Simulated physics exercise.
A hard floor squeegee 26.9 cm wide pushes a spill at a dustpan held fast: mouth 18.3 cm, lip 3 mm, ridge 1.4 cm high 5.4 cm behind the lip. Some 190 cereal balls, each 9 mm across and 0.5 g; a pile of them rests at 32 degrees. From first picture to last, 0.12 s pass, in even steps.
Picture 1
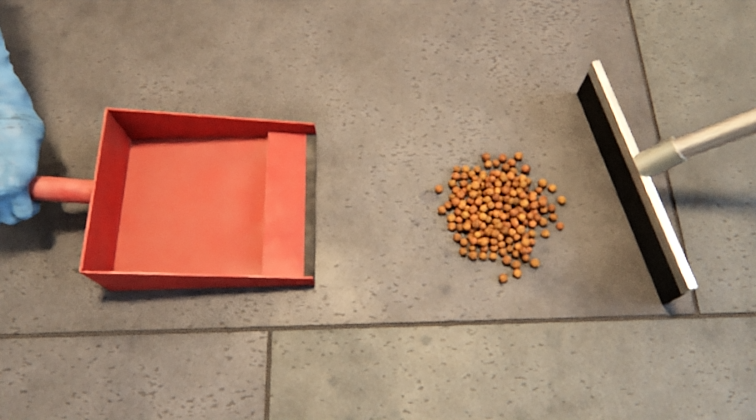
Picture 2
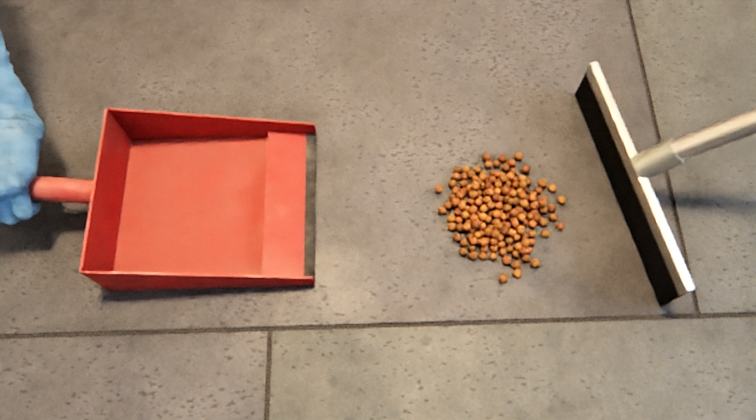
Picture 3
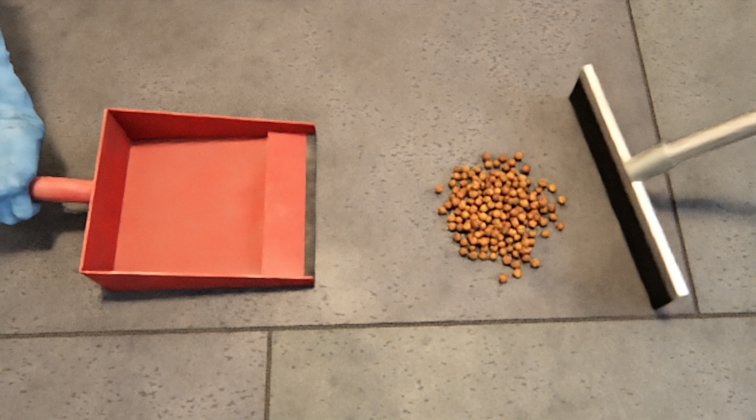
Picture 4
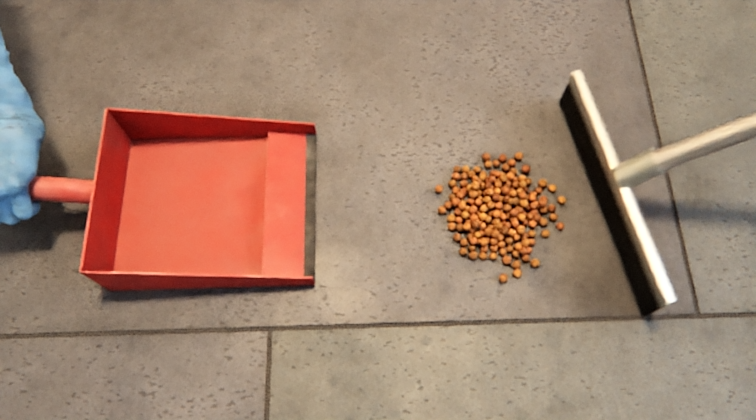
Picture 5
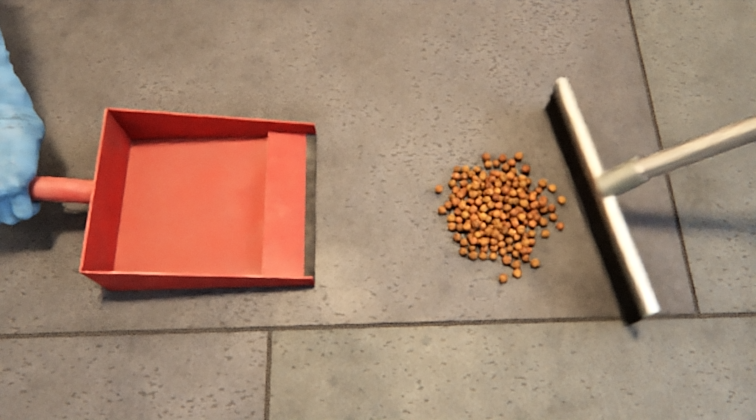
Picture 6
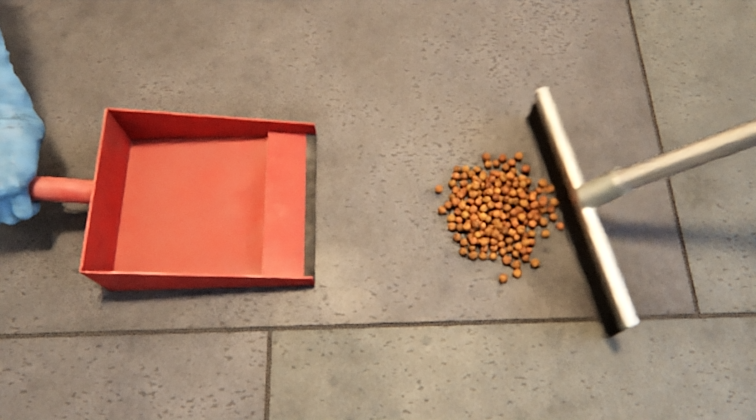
A squeegee with a black rubber blade slid left across the gray tiles and just reached the edge of a pile of small brown balls, while a gloved hand kept a red dustpan still.
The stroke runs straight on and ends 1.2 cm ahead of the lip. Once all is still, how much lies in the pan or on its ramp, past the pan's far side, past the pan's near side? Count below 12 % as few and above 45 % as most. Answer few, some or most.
Pan: Some, far side: Few, near side: Most.
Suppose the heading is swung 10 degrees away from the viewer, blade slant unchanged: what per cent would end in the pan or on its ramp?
Then about 25 per cent.
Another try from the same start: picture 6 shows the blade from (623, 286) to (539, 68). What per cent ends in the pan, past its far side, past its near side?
Pan 30, far 5, near 20.
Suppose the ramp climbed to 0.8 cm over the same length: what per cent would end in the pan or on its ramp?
In that case some 30 per cent.
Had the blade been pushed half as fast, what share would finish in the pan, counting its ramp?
Then about 25 per cent.
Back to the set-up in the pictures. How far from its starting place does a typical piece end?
Roughly 28 cm.
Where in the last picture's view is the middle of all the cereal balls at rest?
At about (266, 286).
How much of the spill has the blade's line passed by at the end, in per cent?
About 10 per cent.
Then, 0.14 s after the last picture, middle of the blade 15 cm from the lip; 0 % over the lip, far side 0 %, near side 25 %.
Then, 0.22 s after the last picture, middle of the blade 7 cm from the lip; 0 % over the lip, far side 0 %, near side 45 %.
Then, 0.45 s after the last picture, middle of the blade 4 cm from the lip; 30 % over the lip, far side 0 %, near side 50 %.
In the end, pan 25 %, far side 0 %, near side 50 %, in front of the lip or behind the blade 20 %.
